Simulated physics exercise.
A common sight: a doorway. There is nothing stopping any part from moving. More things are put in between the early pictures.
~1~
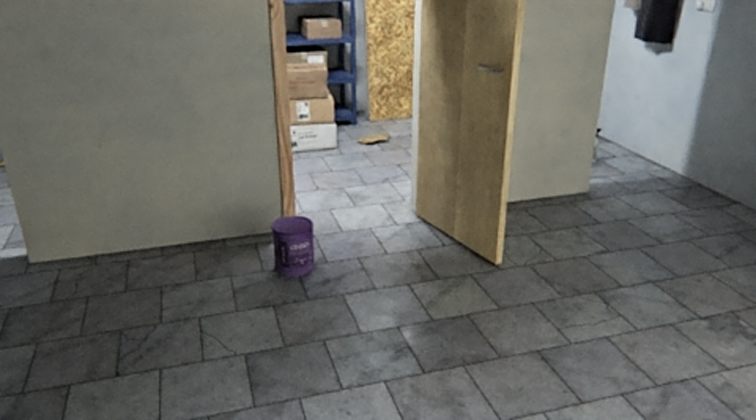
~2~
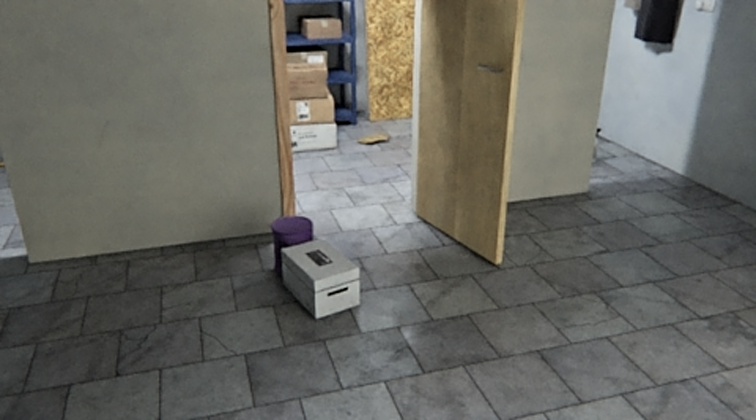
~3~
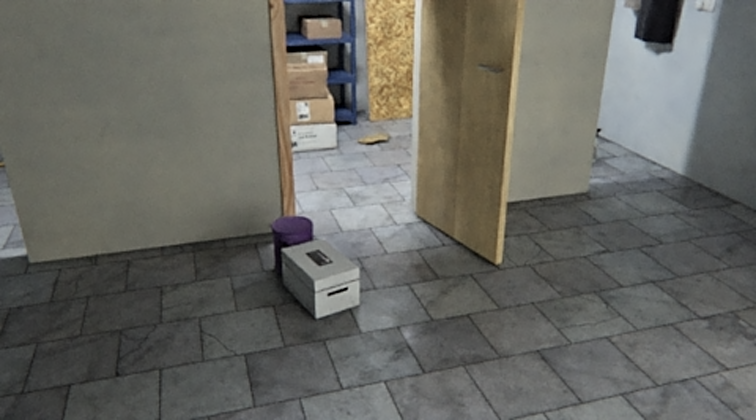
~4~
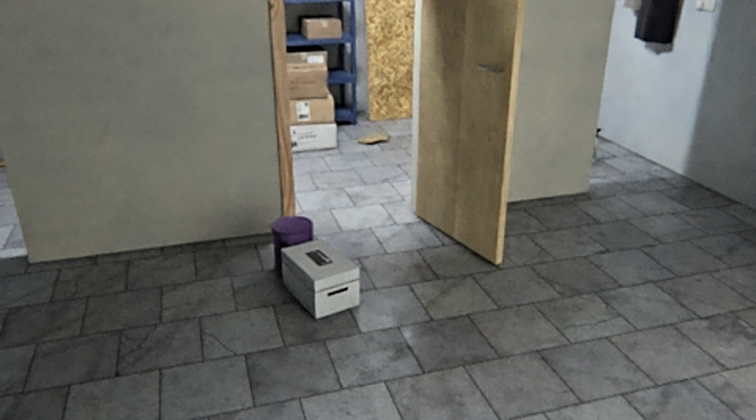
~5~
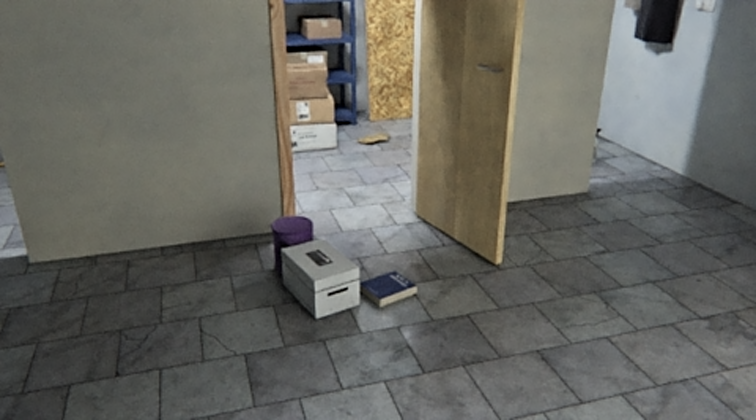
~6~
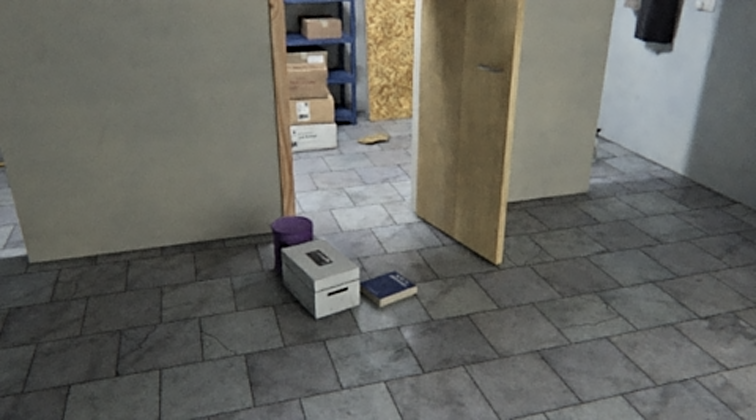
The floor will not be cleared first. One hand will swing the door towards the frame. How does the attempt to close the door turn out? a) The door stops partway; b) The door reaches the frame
b, the door reaches the frame.
Then, 0.70 s on from there, open by 84°.
Then, 1.30 s on from there, open by 50°.
Then, 1.80 s on from there, open by 20°.
In the end, open by 0°; all 3 unmoved. At the end, from the last picture's camera, blue book near (388, 288).
